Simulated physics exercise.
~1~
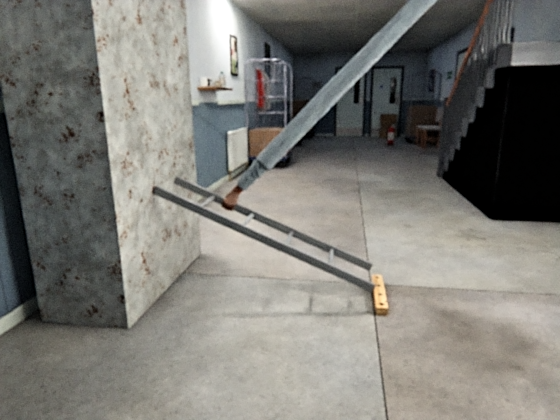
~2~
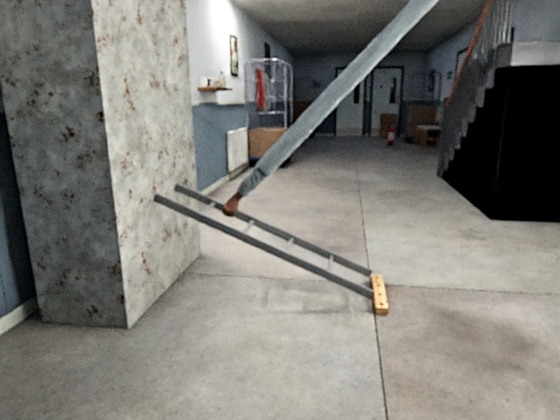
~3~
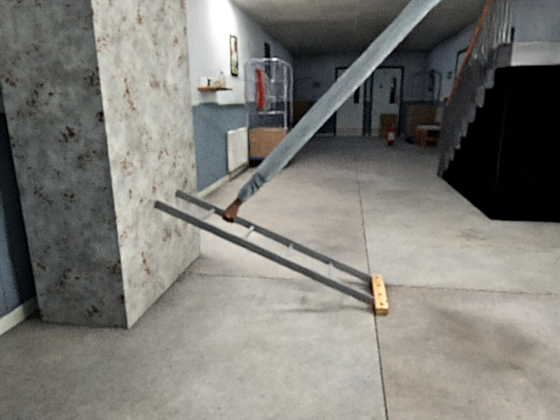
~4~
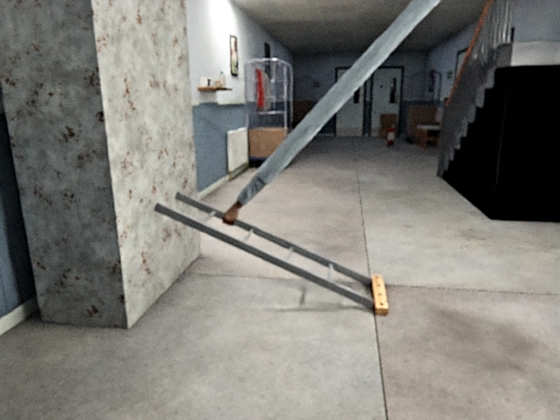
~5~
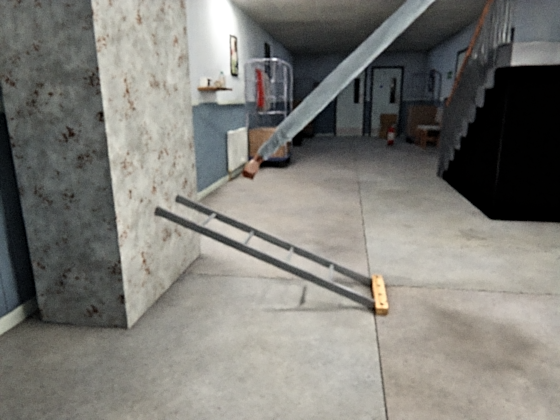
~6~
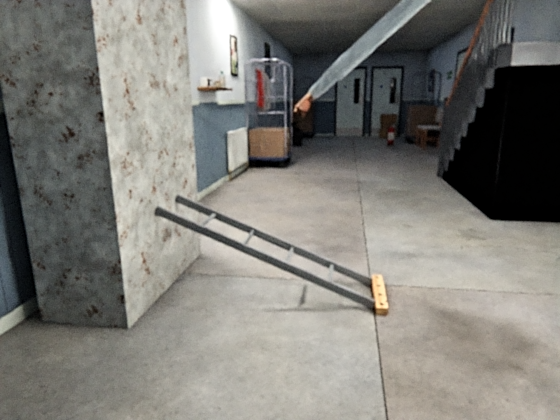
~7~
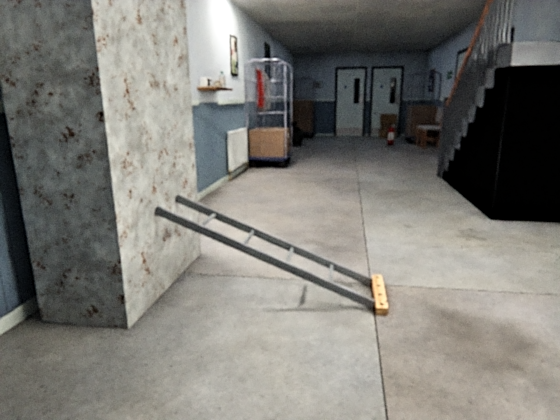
The footage shows a hand steadying a slanted, ladder-like grey rack between a speckled pillar and a wooden batten on an indoor floor, shifting it down slightly, then letting go and withdrawing to the upper right, while the rack stays propped in place.
